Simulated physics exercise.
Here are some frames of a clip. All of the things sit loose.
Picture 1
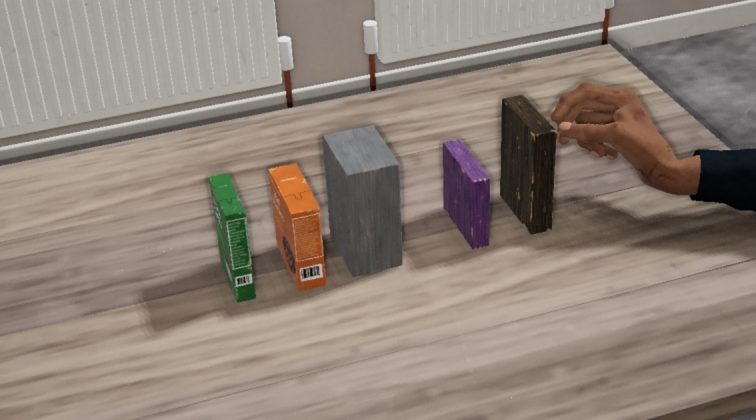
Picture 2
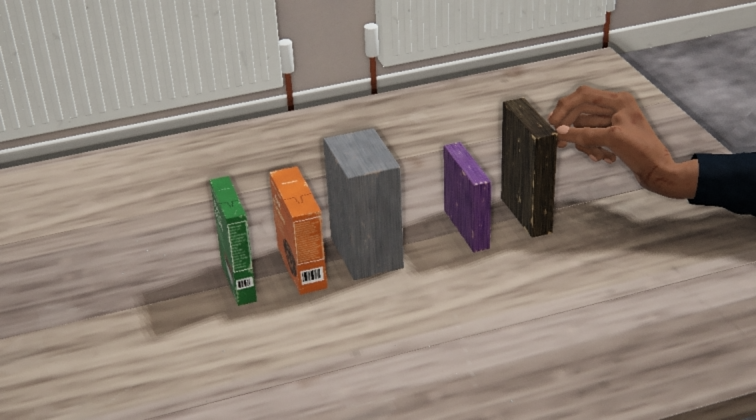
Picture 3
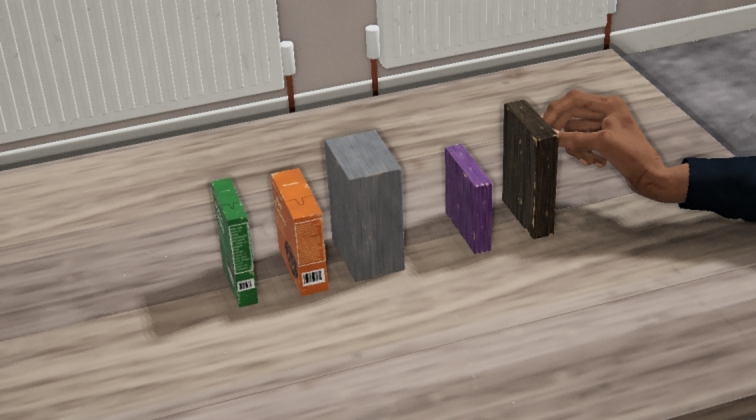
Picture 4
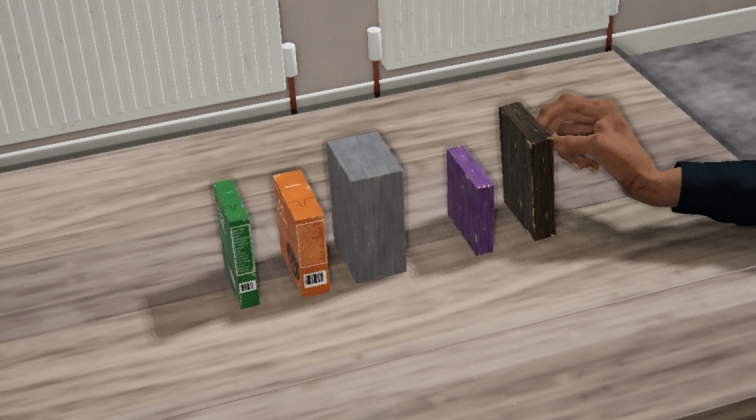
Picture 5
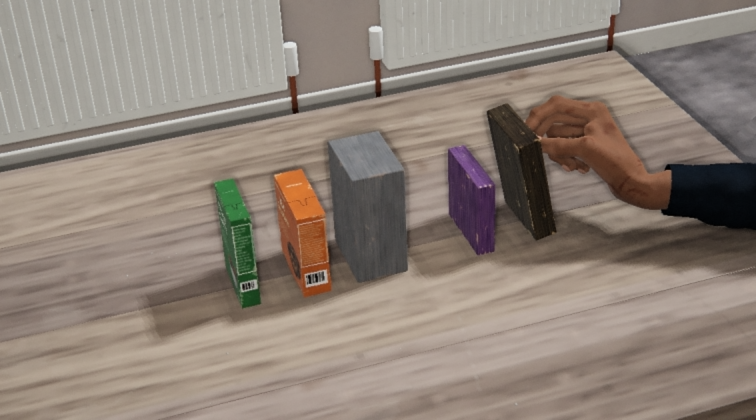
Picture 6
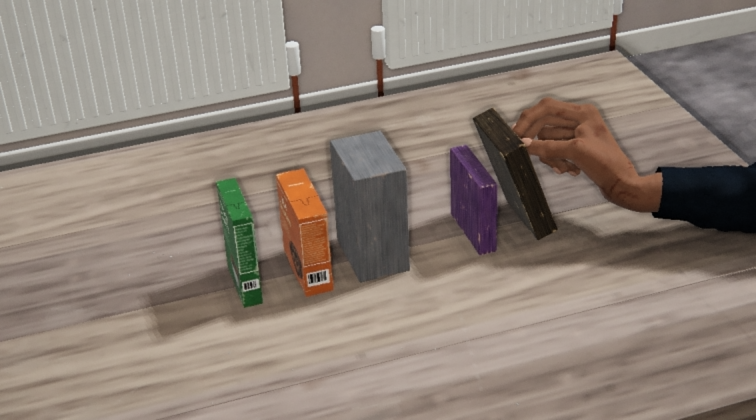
On a wooden tabletop near white radiators, a hand tilts a dark block leftward beside purple, grey, orange and green upright objects.
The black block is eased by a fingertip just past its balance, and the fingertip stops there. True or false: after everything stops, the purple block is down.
True.
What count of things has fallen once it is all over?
2 altogether.
Then, 0.30 s later than the last frame, black block 72° over; purple block tilted by 74° near (436, 226).
Then, 0.60 s later than the last frame, black block 72° over; purple block on its side near (433, 236).
When it is over, lying over on the table, purple block; the other 2 as before. End places, in pixels of the last picture, purple block near (433, 236).
